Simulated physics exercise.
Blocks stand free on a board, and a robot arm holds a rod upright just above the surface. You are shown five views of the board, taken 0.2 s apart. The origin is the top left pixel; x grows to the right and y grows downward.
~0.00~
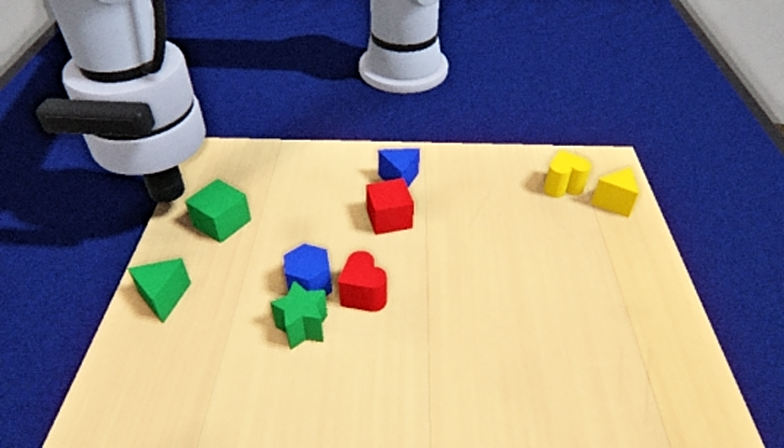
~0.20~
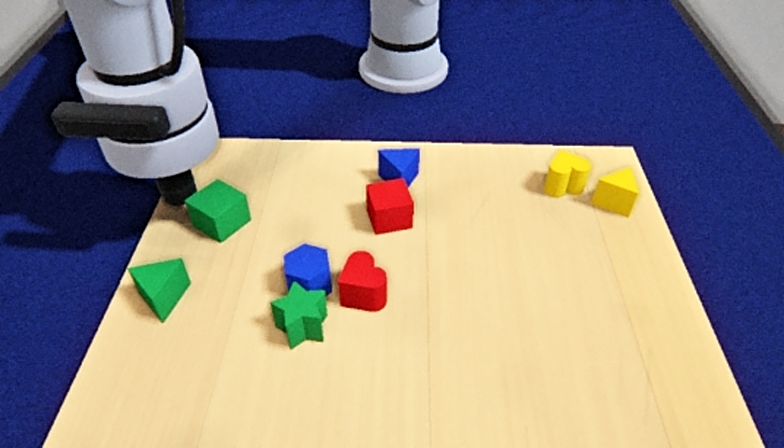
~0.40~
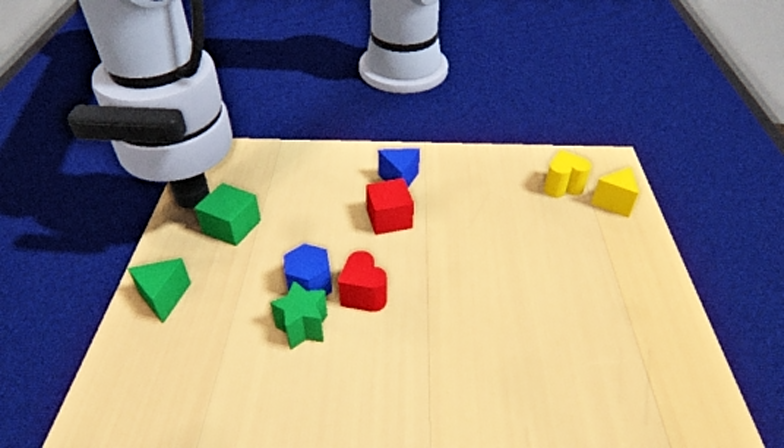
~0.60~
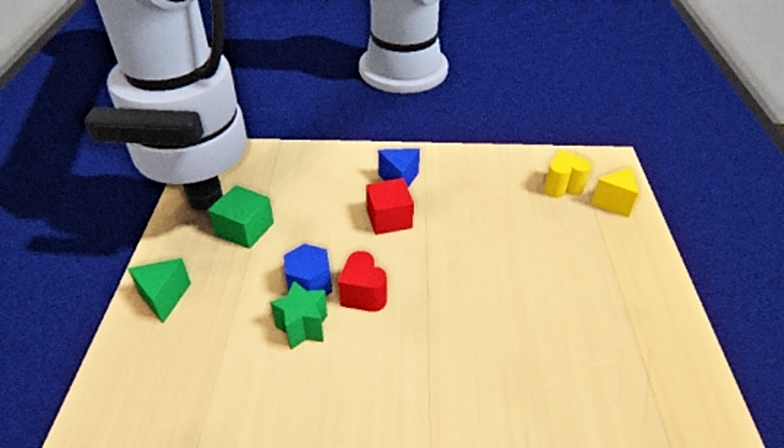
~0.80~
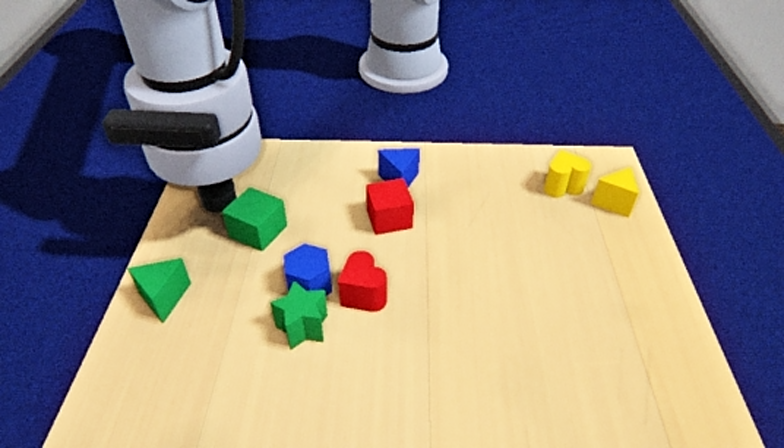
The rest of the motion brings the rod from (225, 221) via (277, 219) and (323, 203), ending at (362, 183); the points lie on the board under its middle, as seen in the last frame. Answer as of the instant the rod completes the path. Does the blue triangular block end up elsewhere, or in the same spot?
Stays where it is.
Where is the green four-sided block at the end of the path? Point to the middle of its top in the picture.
The middle of the upper face of the green four-sided block will lie at about (303, 214) in the picture.
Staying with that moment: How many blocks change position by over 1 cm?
Just one will move.
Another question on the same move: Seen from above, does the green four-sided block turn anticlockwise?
No, that is not how it ends up.
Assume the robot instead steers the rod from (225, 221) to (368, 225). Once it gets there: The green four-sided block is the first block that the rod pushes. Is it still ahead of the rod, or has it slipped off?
I believe the green four-sided block loses its place ahead of the rod and slips off.
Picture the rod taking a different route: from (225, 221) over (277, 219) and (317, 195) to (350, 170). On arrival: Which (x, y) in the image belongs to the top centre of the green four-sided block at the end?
That would be at about pixel (300, 212).
The first path, step by step. One third of the way, rod at (275, 200); green four-sided block at (297, 213), turned 25° clockwise.
Two thirds of the way, rod at (323, 184); green four-sided block at (303, 214), turned 35° clockwise.
At the end, rod at (362, 164); green four-sided block at (303, 214), turned 35° clockwise; blue triangular block not moved.
